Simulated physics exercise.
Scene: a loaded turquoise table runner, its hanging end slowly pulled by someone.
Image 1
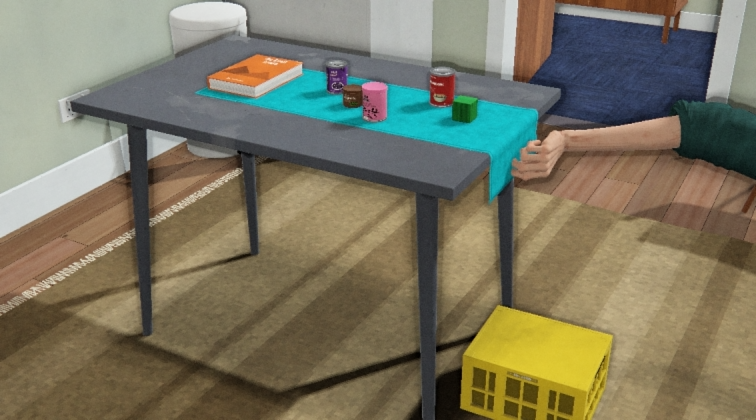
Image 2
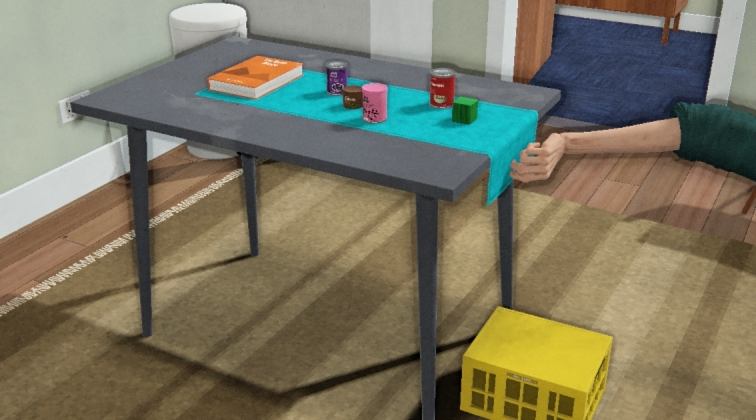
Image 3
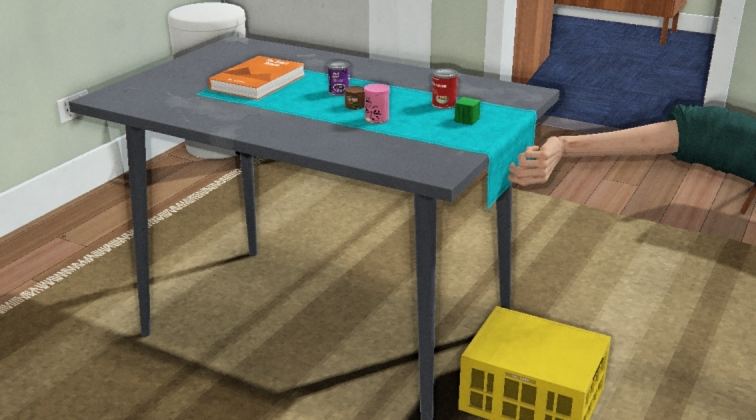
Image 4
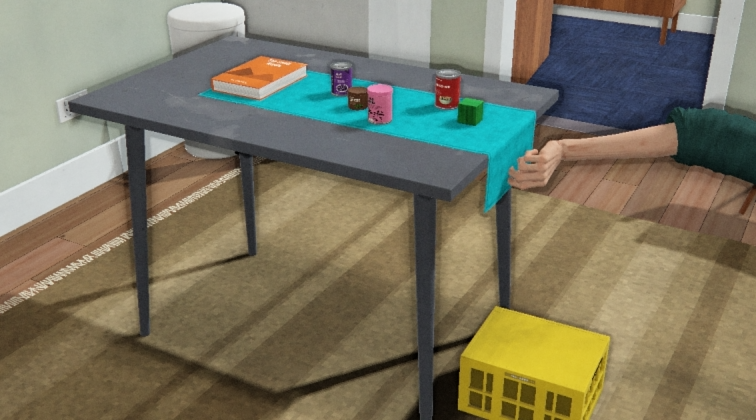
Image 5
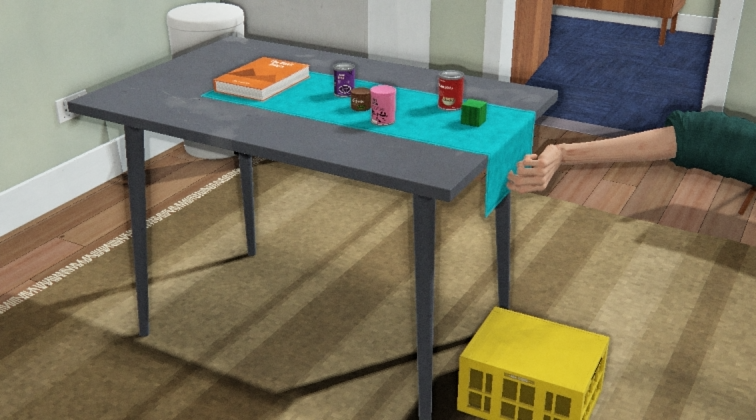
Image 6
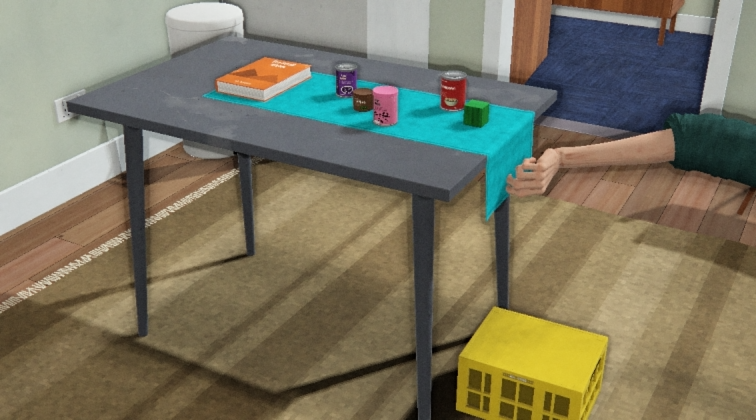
In a room with pale walls and a brown rug, a dark grey table is seen from slightly above by a nearly still camera. An orange book, purple, pink and red cans, a brown pot and a green cube sit along a turquoise runner, with a yellow crate below right. A hand at right slowly draws the hanging end down, and the objects creep slightly rightward with the cloth.
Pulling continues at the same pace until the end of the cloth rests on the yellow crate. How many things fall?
Watching it, the fallen ones add up to four, no more.
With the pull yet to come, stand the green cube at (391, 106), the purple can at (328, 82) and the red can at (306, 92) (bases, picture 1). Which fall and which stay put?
Record - green cube lost; purple can retained; red can retained.
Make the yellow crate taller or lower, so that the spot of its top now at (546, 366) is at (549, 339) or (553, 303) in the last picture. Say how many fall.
Counts: 3 / 2.
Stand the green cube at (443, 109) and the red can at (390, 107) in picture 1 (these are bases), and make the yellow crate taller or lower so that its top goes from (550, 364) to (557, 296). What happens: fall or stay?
Note: Green cube lost; red can kept on top.
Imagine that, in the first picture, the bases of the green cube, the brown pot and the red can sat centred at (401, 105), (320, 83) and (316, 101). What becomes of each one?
So, the green cube ends up down, the brown pot makes it through, the red can makes it through.
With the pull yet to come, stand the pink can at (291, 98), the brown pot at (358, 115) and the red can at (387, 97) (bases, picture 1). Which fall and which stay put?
Here's what happens: The pink can remains aboard, the brown pot leaves its perch, the red can leaves its perch.
Soon after, hem near (506, 230); green cube gone.
Then, hem near (505, 267); green cube and red can gone.
Further on, hem near (503, 325); green cube, red can, pink can and brown pot gone.
At rest, hem on the crate; green cube, red can, pink can and brown pot gone. Over the edge go four.
